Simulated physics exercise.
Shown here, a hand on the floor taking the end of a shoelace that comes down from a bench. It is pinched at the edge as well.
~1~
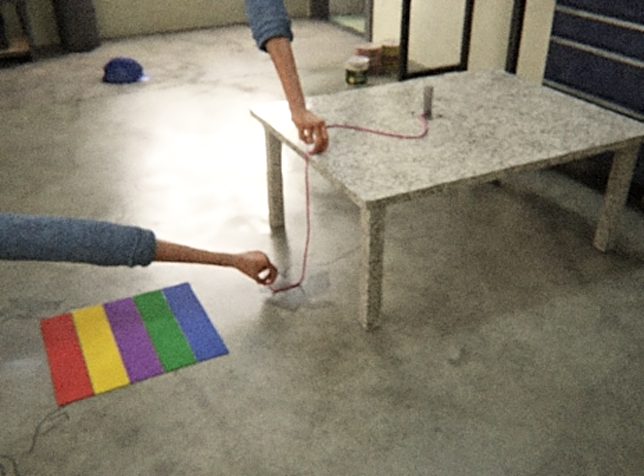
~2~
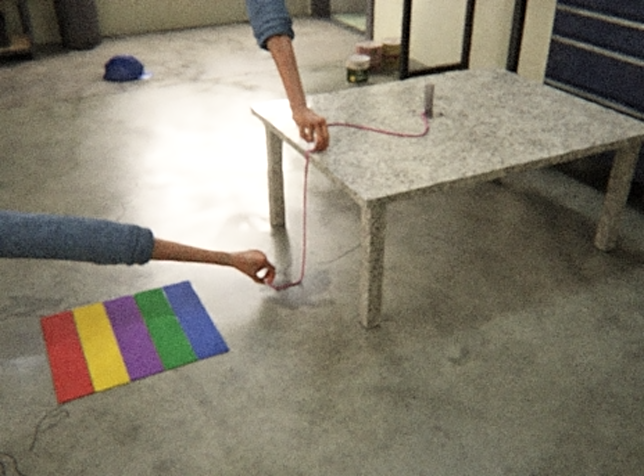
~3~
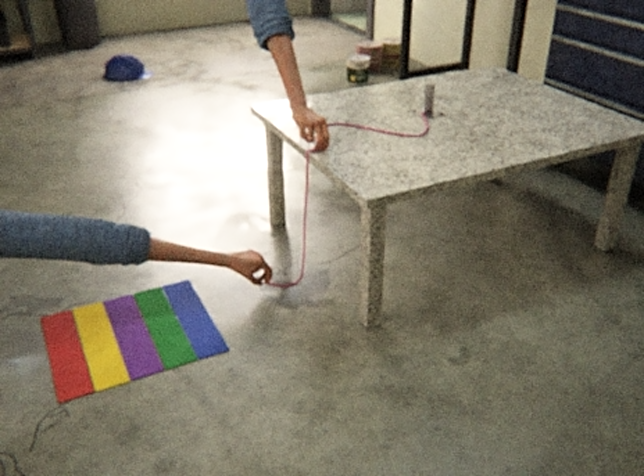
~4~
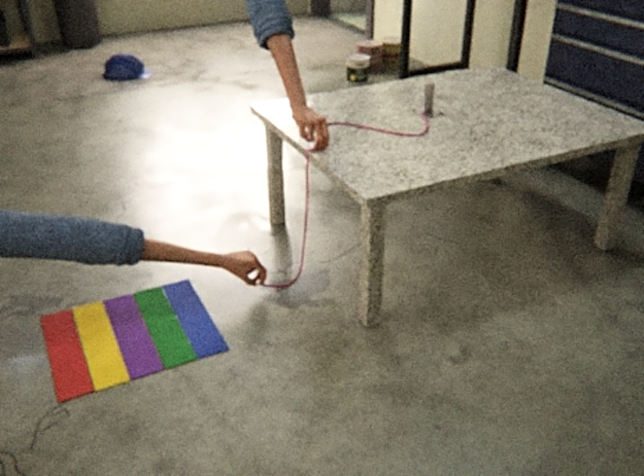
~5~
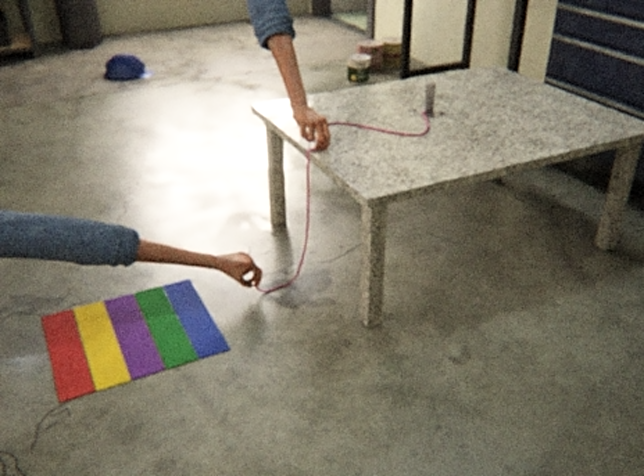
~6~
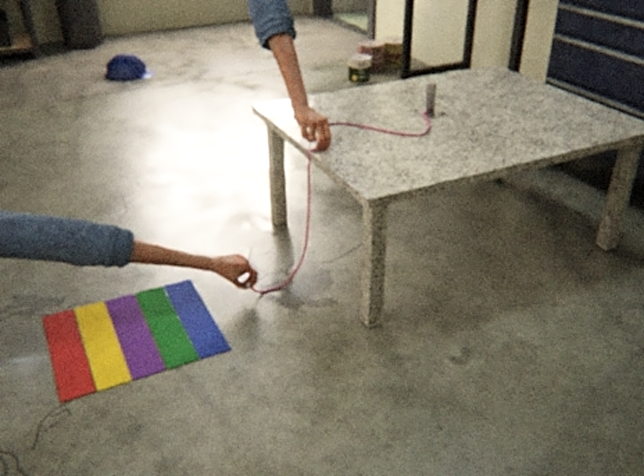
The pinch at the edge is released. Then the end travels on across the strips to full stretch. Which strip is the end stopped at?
Stopped at red.
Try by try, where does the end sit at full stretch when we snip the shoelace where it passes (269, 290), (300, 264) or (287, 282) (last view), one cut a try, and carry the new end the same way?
Try by try: (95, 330), (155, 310) and (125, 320).
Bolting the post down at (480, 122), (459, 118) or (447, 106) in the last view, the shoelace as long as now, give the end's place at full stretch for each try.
Roughly (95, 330), (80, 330) and (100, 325), try by try.
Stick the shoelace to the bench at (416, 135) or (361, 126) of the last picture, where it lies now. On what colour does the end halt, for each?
In order: Yellow, then purple.
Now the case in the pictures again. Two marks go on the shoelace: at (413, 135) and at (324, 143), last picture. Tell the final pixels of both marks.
In that view they reach (369, 128) and (252, 184).
Soon after, end near (125, 320); over purple.
Then, end near (85, 331); over yellow.
At full stretch, end near (61, 338); over red. Over red.
